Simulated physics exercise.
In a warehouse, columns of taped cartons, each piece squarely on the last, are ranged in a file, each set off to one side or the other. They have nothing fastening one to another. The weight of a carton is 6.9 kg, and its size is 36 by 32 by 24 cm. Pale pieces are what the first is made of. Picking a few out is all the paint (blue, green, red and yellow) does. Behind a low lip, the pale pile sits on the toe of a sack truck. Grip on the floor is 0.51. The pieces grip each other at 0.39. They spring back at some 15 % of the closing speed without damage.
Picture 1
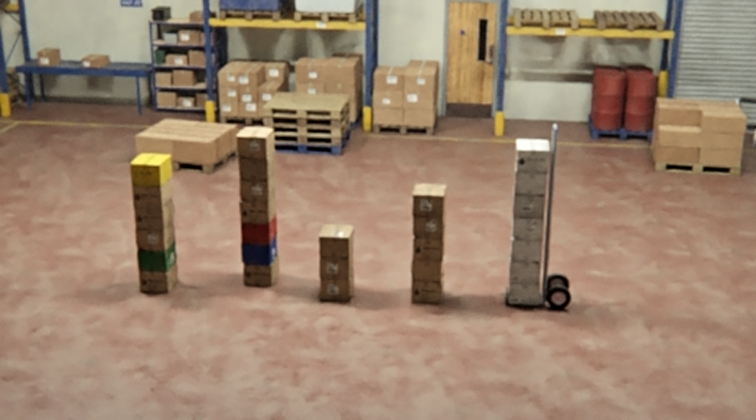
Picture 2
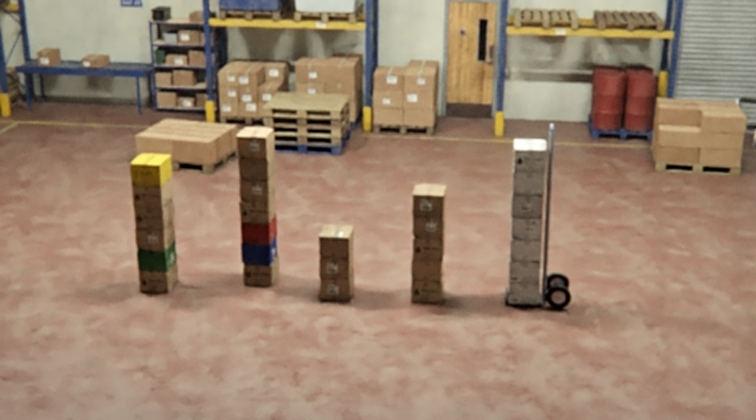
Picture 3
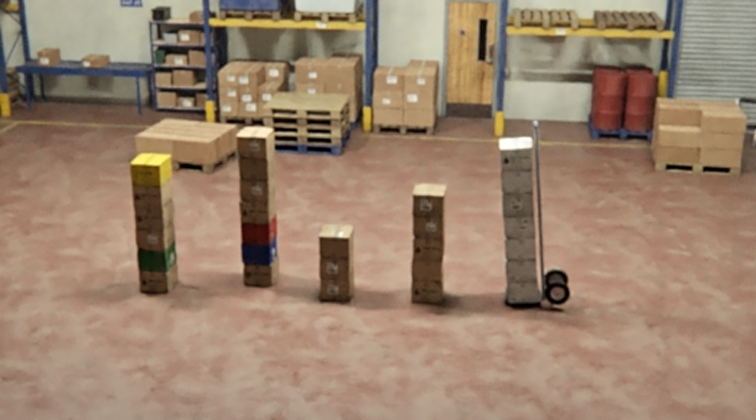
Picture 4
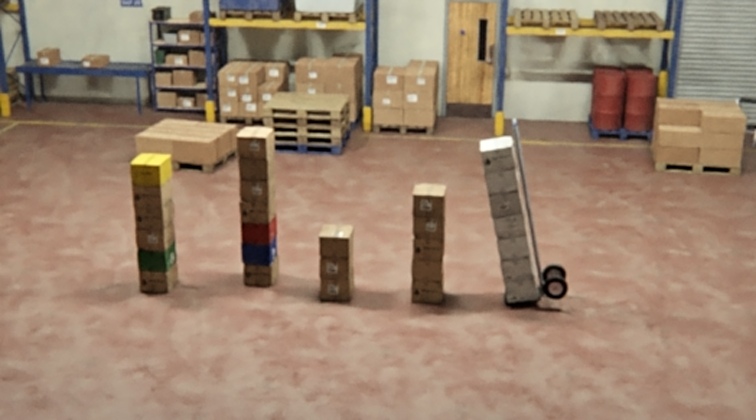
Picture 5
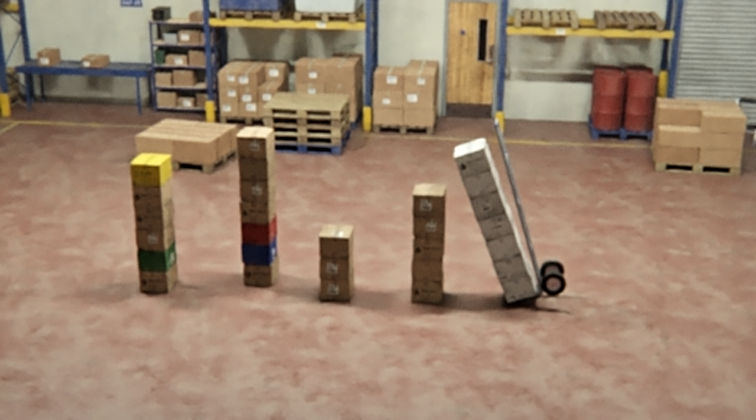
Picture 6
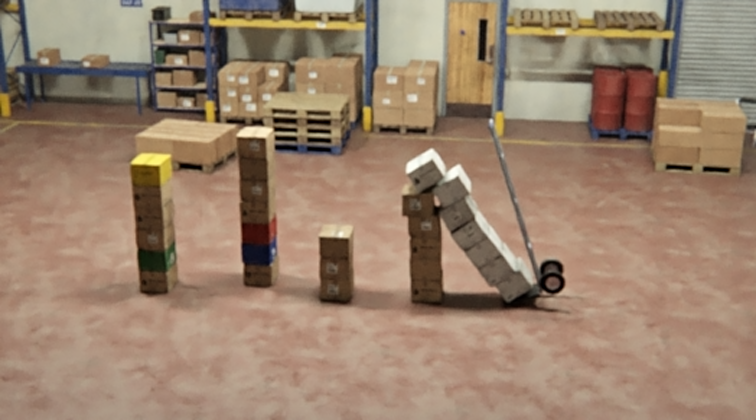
A hand truck tips left, and its pale boxes lean over against the nearest brown stack.
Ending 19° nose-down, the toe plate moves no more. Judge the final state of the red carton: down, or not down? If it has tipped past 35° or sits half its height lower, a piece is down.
Not down.
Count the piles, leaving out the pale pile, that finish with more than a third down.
By my count, 2.
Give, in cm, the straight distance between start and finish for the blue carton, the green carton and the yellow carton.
So blue shifts 0 cm, green shifts 0 cm and yellow shifts 0 cm.
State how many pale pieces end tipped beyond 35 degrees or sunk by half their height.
7.
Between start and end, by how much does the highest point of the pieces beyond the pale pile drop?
I'd say it's about 0 cm lower than before.
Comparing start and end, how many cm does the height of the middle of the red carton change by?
Roughly 0 centimetres lower.
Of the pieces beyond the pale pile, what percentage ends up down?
Somewhere near 30 in a hundred.
Then, 0.22 s past the last view, 7 of the pale pile down; none of the 21 other cartons down, 5 disturbed; red carton unmoved.
Then, 0.52 s past the last view, 7 of the pale pile down; 3 of the 21 other cartons down; red carton unmoved.
Then, 1.24 s past the last view, 7 of the pale pile down; 6 of the 21 other cartons down; red carton unmoved.
In the end, 7 of the pale pile down; 6 of the 21 other cartons down; red carton unmoved; blue carton unmoved; yellow carton unmoved. From the last view, middles, red carton near (258, 228), blue carton near (258, 249).
